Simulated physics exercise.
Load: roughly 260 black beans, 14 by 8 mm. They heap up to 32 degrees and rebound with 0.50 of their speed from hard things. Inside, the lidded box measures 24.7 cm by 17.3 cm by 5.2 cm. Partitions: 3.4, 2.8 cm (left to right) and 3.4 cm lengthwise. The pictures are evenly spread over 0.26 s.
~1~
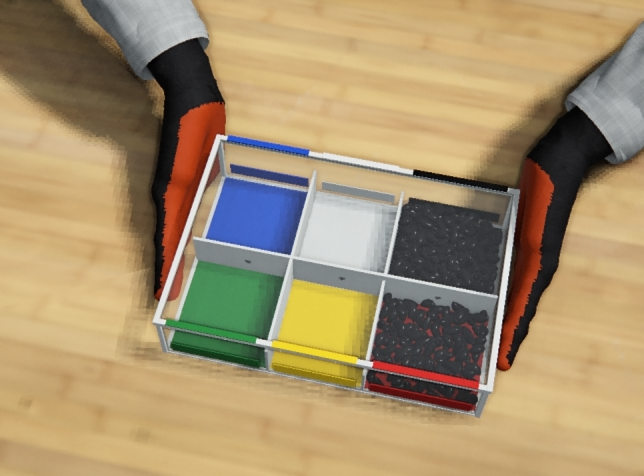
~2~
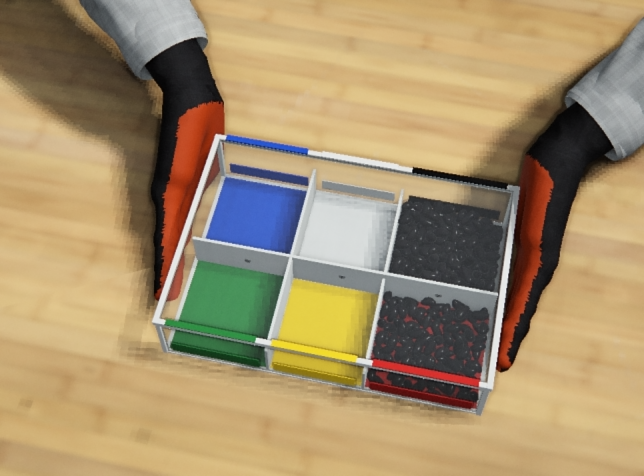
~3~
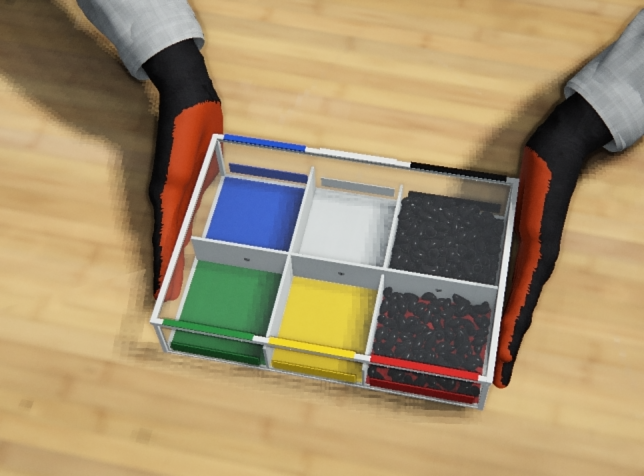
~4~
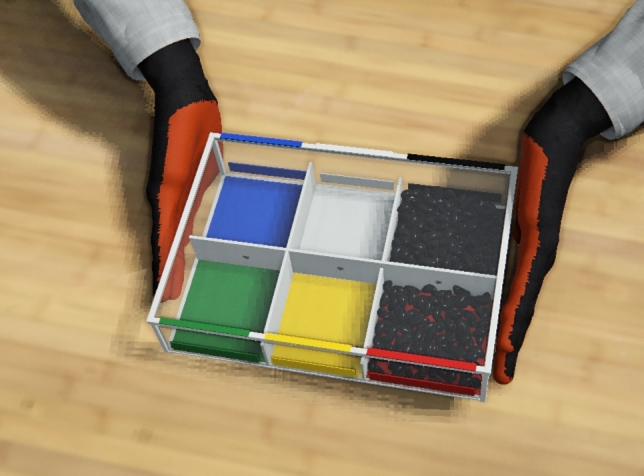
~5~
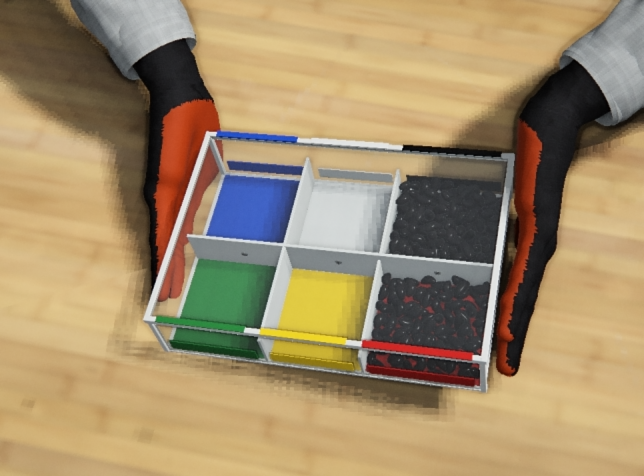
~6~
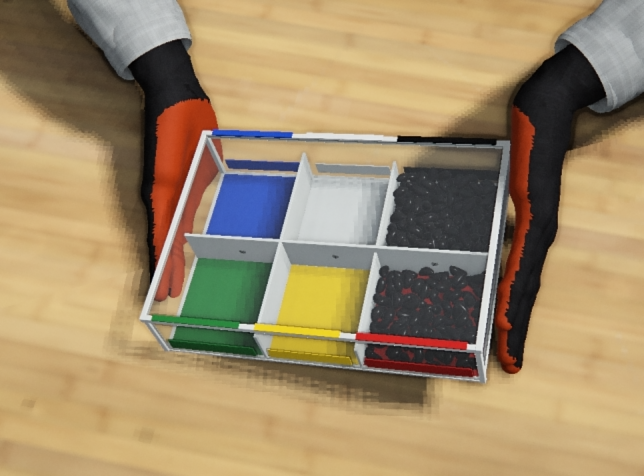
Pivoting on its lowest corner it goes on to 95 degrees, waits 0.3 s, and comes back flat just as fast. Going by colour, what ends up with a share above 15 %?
Red under, blue over, green over, yellow under, white under, black under.
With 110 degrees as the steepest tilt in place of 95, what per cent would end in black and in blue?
Black 0; blue 55.
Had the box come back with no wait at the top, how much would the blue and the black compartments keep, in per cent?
Then: Blue 45; black 5.
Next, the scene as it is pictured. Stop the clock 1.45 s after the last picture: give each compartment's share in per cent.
Red 15, blue 30, green 20, yellow 10, white 15, black 10.
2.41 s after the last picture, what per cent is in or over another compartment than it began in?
Some 85 per cent.
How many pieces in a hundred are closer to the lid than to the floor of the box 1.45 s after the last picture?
About 60 per cent.
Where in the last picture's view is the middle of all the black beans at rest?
At about (232, 250).
Then, 1.45 s after the last picture, tilt 95 degrees; red 15 %, blue 30 %, green 20 %, yellow 10 %, white 15 %, black 10 %.
Then, 2.41 s after the last picture, tilt 48 degrees; red 10 %, blue 45 %, green 35 %, white 5 %, black 5 %.
Then, 3.35 s after the last picture, tilt 0 degrees; red 10 %, blue 45 %, green 35 %, white 5 %, black 5 %.
In the end, red 10 %, blue 45 %, green 35 %, yellow 0 %, white 5 %, black 5 %.
